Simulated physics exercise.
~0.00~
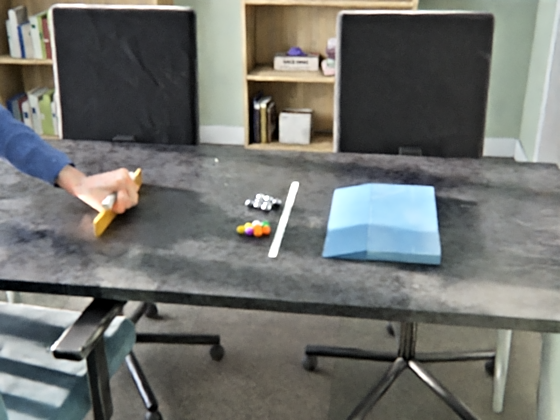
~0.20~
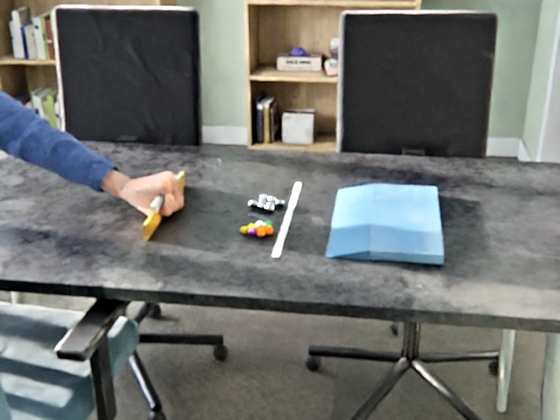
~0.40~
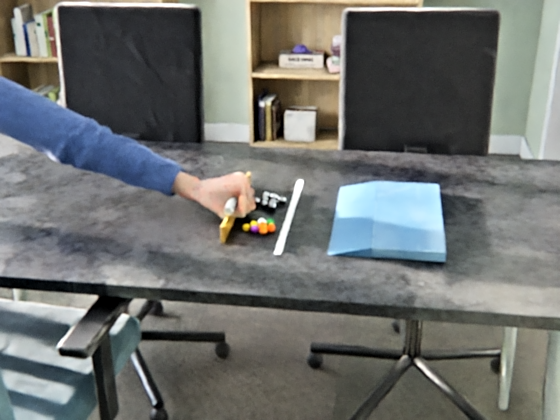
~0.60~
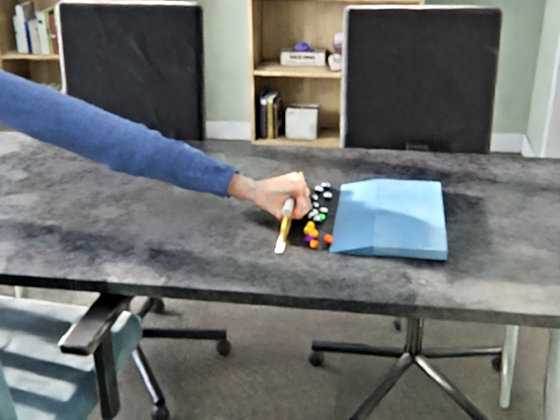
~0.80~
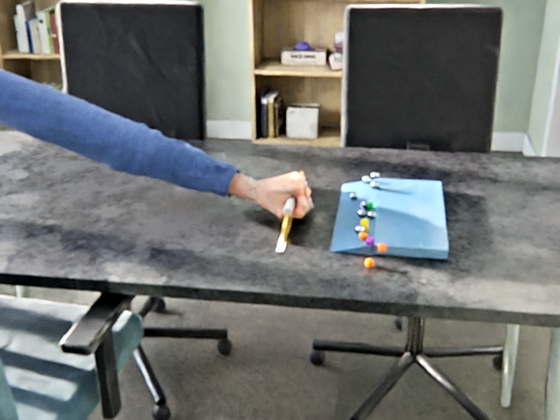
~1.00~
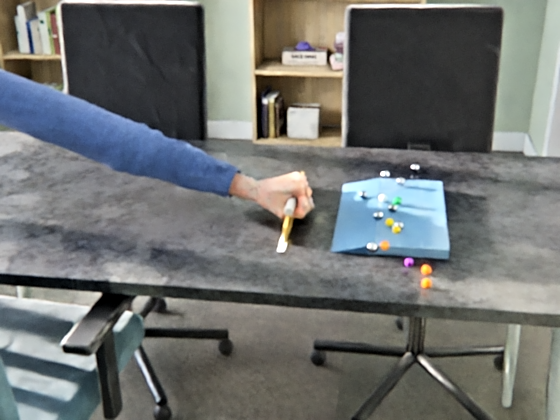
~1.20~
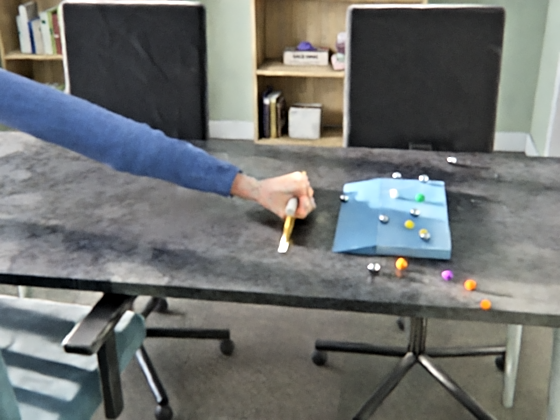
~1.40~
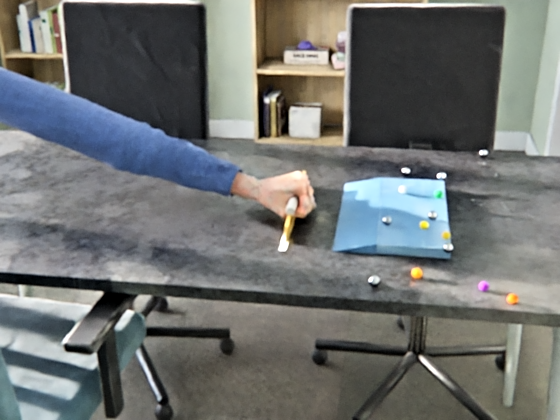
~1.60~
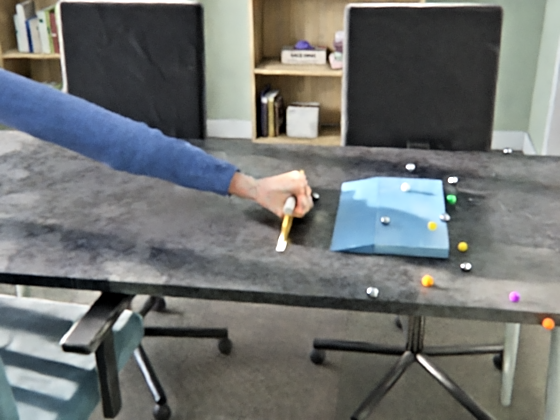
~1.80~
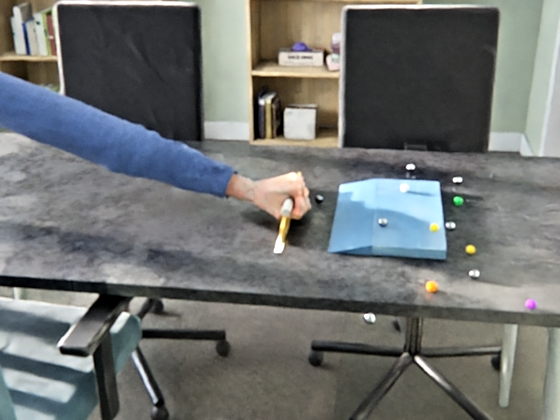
The clip shows a hand sliding a yellow scraper rightward across a dark table, pushing two small heaps of beads, one colourful and one black and white, until it stops at a white strip; the beads scatter over and around a blue ramped slab, some rolling beyond it.
